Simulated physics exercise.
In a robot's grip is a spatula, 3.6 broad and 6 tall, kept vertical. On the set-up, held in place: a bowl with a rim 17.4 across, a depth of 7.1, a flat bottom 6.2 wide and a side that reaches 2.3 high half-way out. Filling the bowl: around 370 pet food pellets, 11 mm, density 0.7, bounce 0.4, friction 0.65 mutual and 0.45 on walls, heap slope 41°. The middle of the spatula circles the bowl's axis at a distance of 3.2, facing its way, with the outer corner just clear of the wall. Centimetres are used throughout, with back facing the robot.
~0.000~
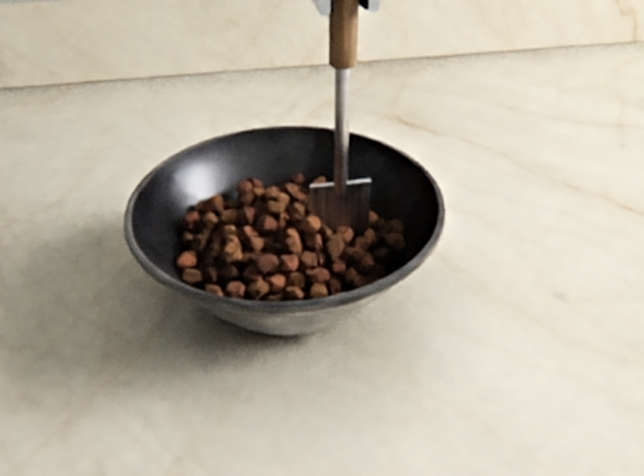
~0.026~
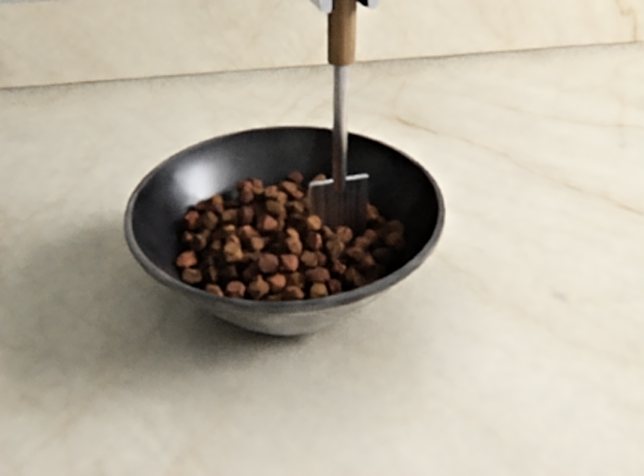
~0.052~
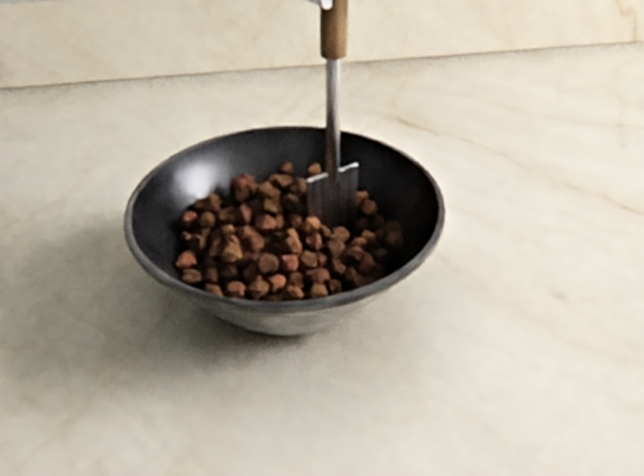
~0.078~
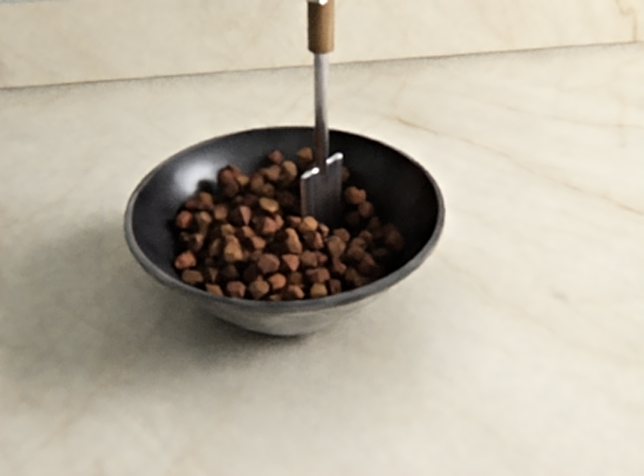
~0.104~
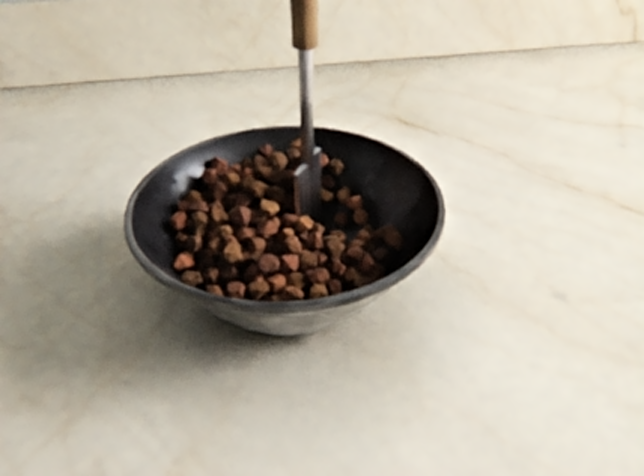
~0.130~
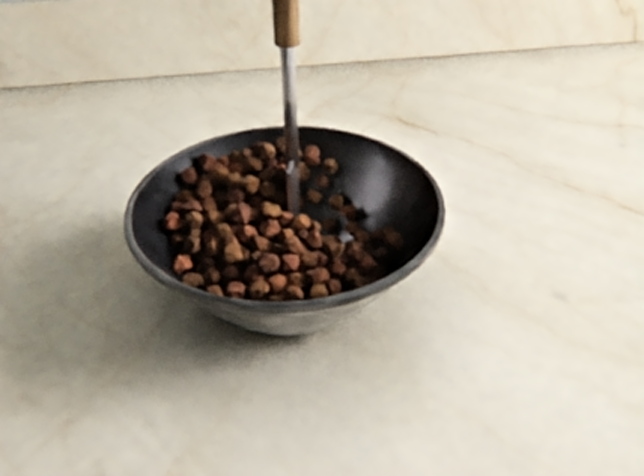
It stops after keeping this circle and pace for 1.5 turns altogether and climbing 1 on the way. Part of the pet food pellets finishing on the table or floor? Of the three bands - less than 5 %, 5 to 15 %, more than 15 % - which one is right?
The right band is 5 to 15 %.
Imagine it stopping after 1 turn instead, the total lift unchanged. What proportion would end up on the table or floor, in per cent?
Then some 5 per cent.
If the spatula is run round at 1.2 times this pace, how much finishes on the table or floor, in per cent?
I'd put it near 15 %.
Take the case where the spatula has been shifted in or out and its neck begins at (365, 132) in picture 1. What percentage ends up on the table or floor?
Close to 15 in a hundred.
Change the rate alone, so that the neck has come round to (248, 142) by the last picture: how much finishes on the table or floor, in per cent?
About 30 per cent.
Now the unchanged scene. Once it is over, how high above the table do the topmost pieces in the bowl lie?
Measured height: Some 7.0 cm.
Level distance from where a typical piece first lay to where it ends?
7 centimetres.
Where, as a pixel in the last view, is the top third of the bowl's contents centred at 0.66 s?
I'd put it close to (283, 175).
By 0.39 s, 256° round, highest piece 10 above the table; 353 in the bowl, 8 on the table or floor, 9 in flight or on the tool.
By 0.66 s, 76° round, highest piece 10 above the table; 341 in the bowl, 26 on the table or floor, 3 in flight or on the tool.
By 0.99 s, 180° round, highest piece 7 above the table; 335 in the bowl, 35 on the table or floor.
By 1.69 s, 180° round, highest piece 7 above the table; 335 in the bowl, 35 on the table or floor.
Final count, 335 in the bowl, 35 on the table or floor. That is 9 % on the table or floor.
